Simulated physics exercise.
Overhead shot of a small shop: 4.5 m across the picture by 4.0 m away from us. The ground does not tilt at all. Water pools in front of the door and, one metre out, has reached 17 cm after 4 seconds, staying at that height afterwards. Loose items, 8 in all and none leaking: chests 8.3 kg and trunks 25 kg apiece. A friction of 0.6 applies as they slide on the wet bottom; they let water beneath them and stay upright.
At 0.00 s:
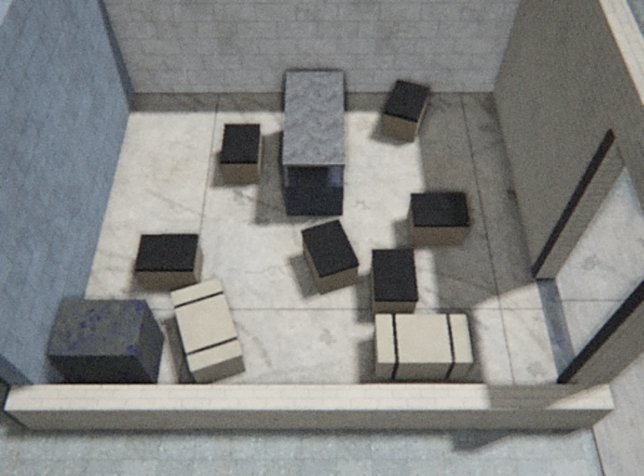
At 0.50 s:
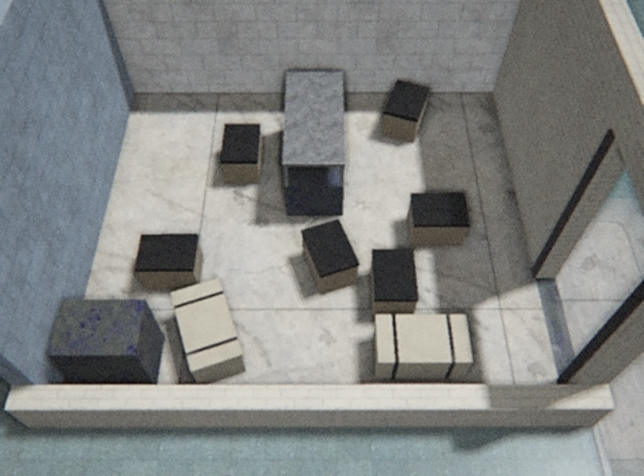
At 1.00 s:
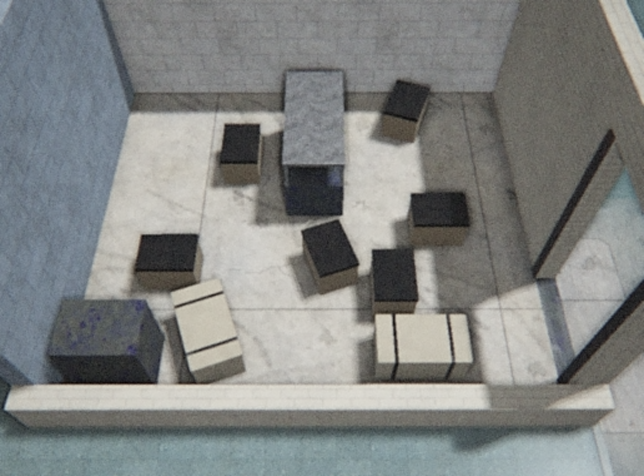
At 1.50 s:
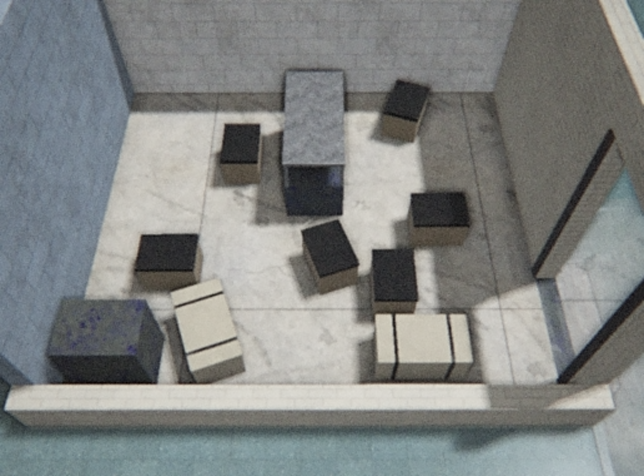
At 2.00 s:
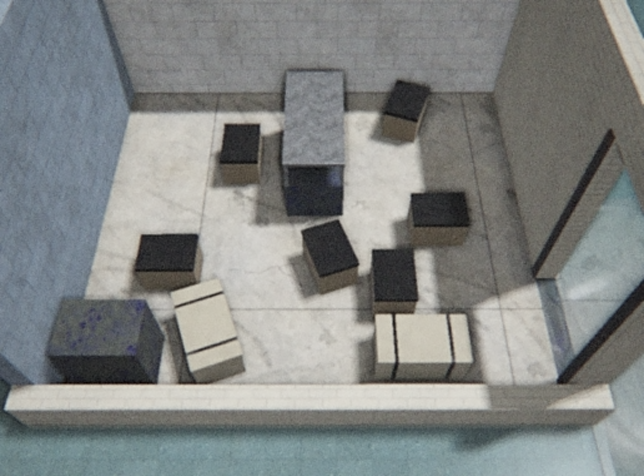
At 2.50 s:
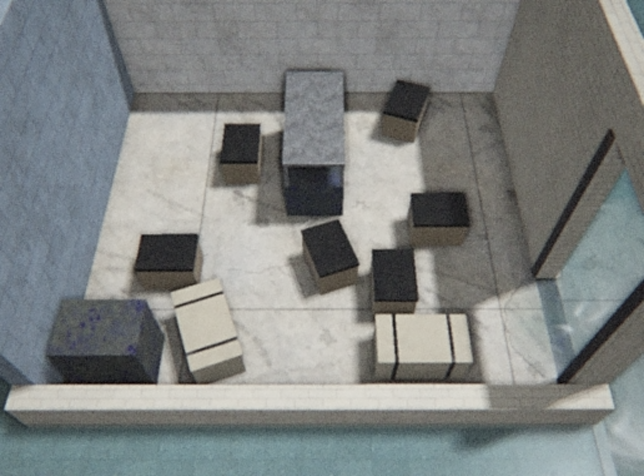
The footage shows an overhead view of a small walled room with black-topped boxes, pale banded trunks and a gray counter, all staying still, while shallow water spreads across the ground outside, below the front wall and then beyond the doorway.
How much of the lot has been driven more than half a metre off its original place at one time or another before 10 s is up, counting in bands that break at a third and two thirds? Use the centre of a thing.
I would put it at from one to two thirds.
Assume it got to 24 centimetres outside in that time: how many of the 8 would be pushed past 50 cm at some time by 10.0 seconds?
So the tally would be 6.
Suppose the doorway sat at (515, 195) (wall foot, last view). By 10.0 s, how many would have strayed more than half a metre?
4.
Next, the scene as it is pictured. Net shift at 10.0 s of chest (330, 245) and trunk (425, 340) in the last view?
Net displacement, in order: 200 cm; 150 cm.
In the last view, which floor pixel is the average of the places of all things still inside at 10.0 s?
(255, 225).
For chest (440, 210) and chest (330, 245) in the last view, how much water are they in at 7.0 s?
Depth approx. 2 cm / 6 cm.
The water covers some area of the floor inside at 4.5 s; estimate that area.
That flooded area is roughly 3.0 m2.
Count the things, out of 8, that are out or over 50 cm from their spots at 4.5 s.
Count then: 0.
After 3.5 s 0 of 8 are over 50 cm from their spots; 0 afloat.
After 4.5 s 0 of 8 are over 50 cm from their spots; 0 afloat.
After 7.0 s 3 of 8 are over 50 cm from their spots; 2 afloat.
After 10.0 s 4 of 8 are over 50 cm from their spots, and 4 have been at some point; 4 afloat.
